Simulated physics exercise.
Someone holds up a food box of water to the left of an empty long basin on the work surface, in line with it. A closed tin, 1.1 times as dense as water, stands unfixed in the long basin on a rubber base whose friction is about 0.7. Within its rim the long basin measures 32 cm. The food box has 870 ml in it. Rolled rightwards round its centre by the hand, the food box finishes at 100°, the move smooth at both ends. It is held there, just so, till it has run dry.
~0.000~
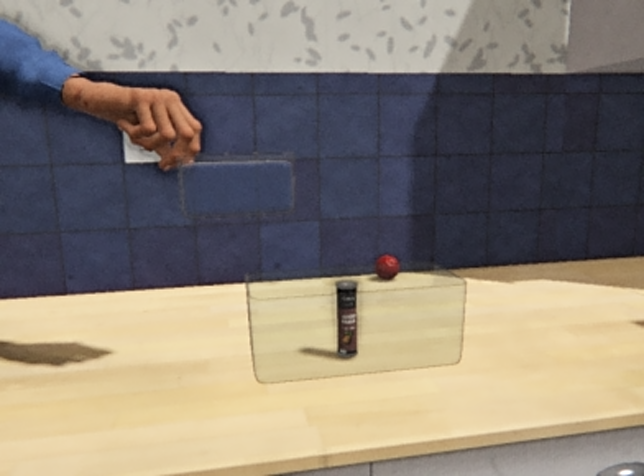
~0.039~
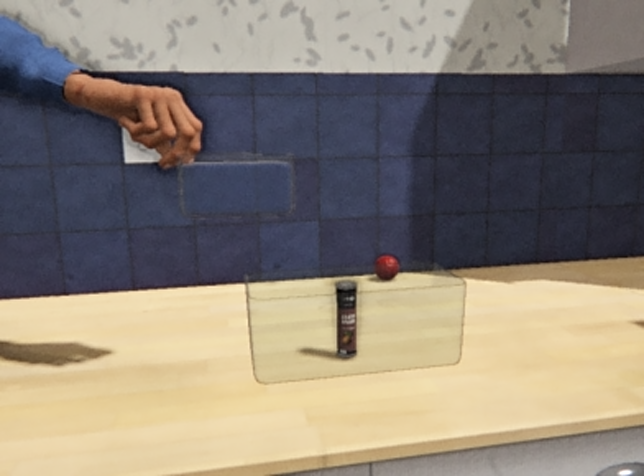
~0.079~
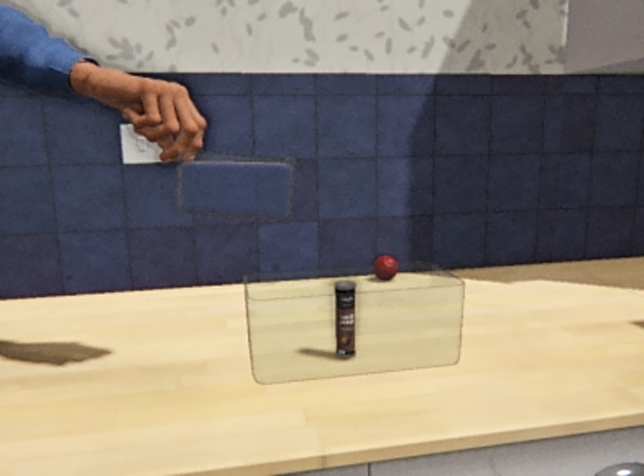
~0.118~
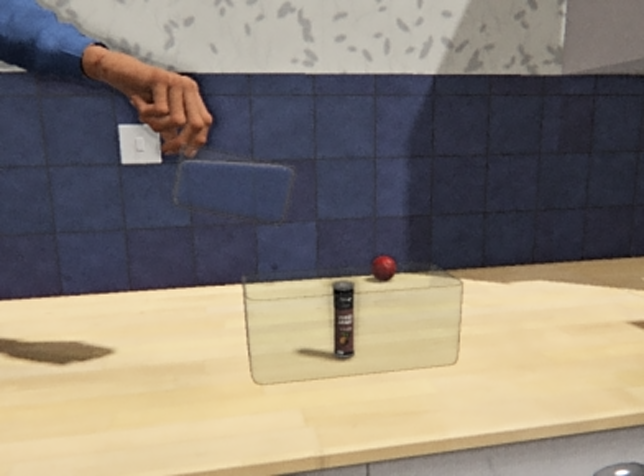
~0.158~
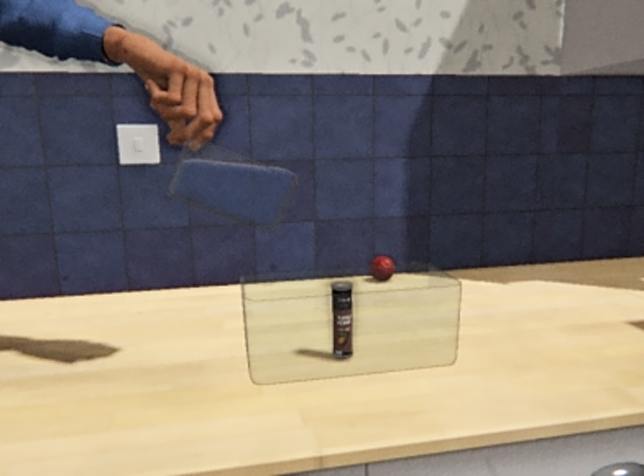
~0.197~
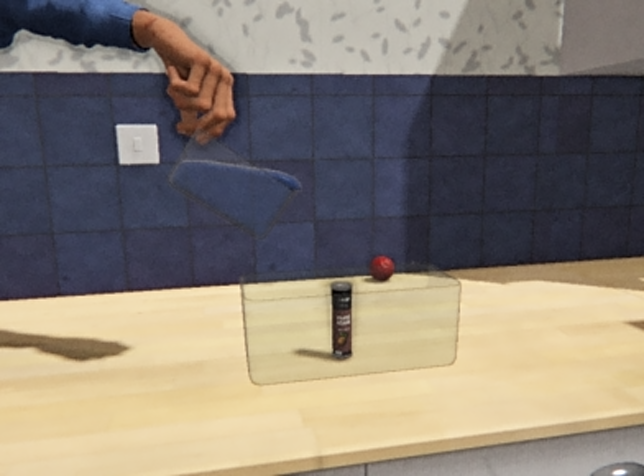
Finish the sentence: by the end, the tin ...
By the end, the tin has toppled.
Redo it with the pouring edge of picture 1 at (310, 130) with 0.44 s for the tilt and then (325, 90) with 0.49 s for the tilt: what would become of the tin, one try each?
Run one: It does not tip. Run two: It does not tip.
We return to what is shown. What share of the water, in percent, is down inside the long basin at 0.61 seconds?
Close to 86 in a hundred.
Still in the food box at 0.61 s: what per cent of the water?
Near 7 percent, more or less.
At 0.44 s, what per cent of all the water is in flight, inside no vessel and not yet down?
About 46 per cent.
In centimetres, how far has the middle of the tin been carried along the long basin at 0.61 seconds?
About 2 cm.
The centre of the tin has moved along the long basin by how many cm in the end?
Around 9.0 cm.
Then, 0.44 s in, the tilt is 97° and 26 per cent is still to pour; the tin stands where it began.
Then, 0.61 s in, the tilt is 100° and 7 per cent is still to pour; the tin stands 2 cm from where it began.
Then, 0.79 s in, the tilt is 100° and 2 per cent is still to pour; the tin leans 41°.
Then, 0.99 s in, the tilt is 100° and 0 per cent is still to pour; the tin lies on its side.
Finally, the tin lies on its side.
